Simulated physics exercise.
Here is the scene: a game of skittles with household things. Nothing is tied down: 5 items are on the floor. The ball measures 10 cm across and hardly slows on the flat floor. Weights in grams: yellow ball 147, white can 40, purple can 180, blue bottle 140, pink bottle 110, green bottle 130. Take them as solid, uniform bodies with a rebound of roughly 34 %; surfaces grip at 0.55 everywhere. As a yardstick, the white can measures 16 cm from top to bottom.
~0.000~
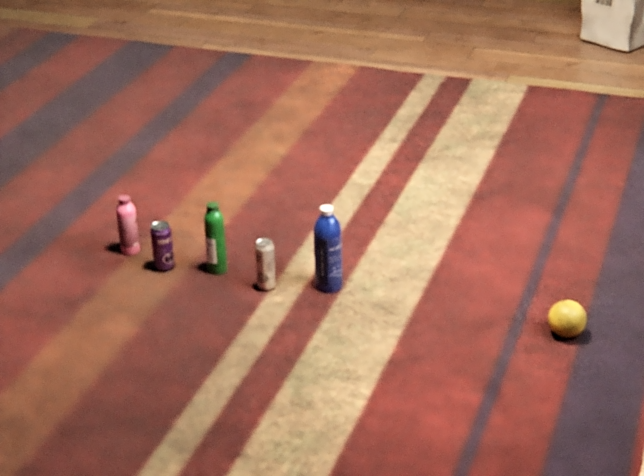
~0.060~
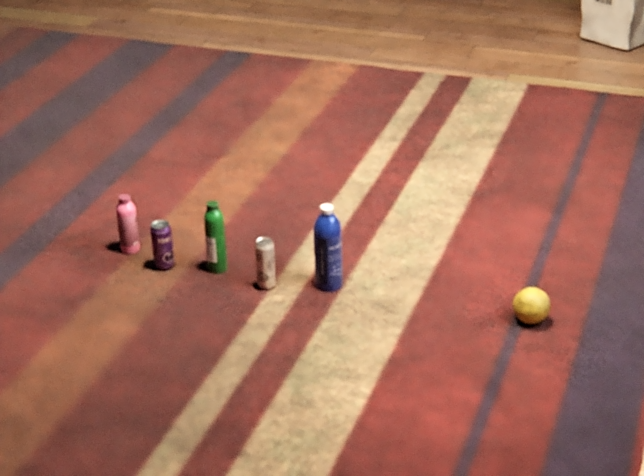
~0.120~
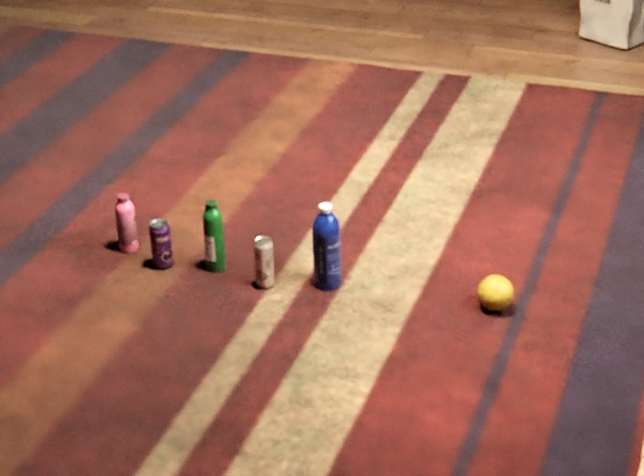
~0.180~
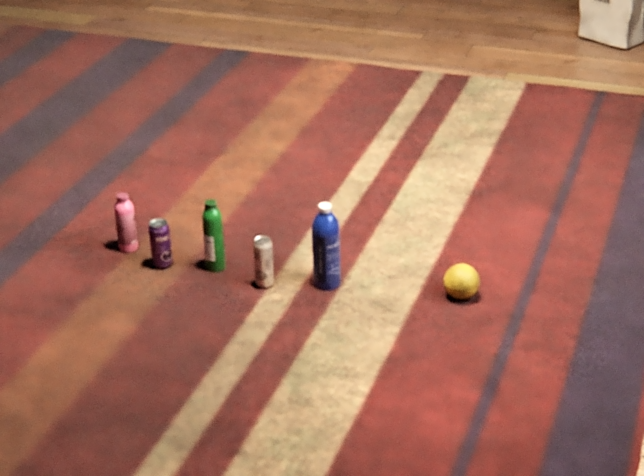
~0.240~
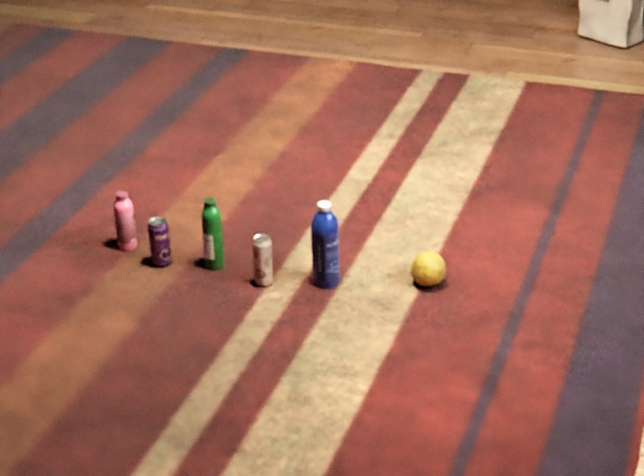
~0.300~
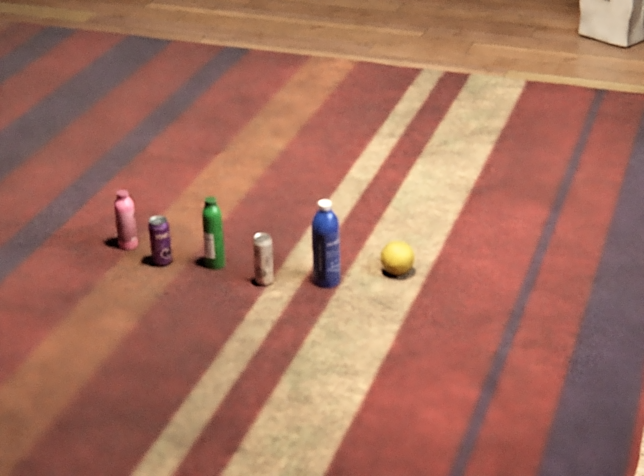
A large striped rug in red, orange, cream and dark bluish grey covers most of a wooden floor, seen from above at an angle. A pink bottle, a purple can, a green bottle, a white can and a taller blue bottle stand in a row from left to centre, with a yellow ball to the right. The ball rolls steadily leftward and slightly away across the stripes, nearing the blue bottle, while everything else stands still.
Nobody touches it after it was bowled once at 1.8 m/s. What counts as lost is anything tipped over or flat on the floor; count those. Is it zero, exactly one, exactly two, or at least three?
It is zero.
After 0.60 s, ball 109 cm along; yellow ball near (255, 210).
After 1.00 s, ball 180 cm along; yellow ball near (95, 156).
In the end (1.3 s), all 5 under 8 cm from the start. At the end, from the last picture's camera, white can near (263, 260), purple can near (160, 242).
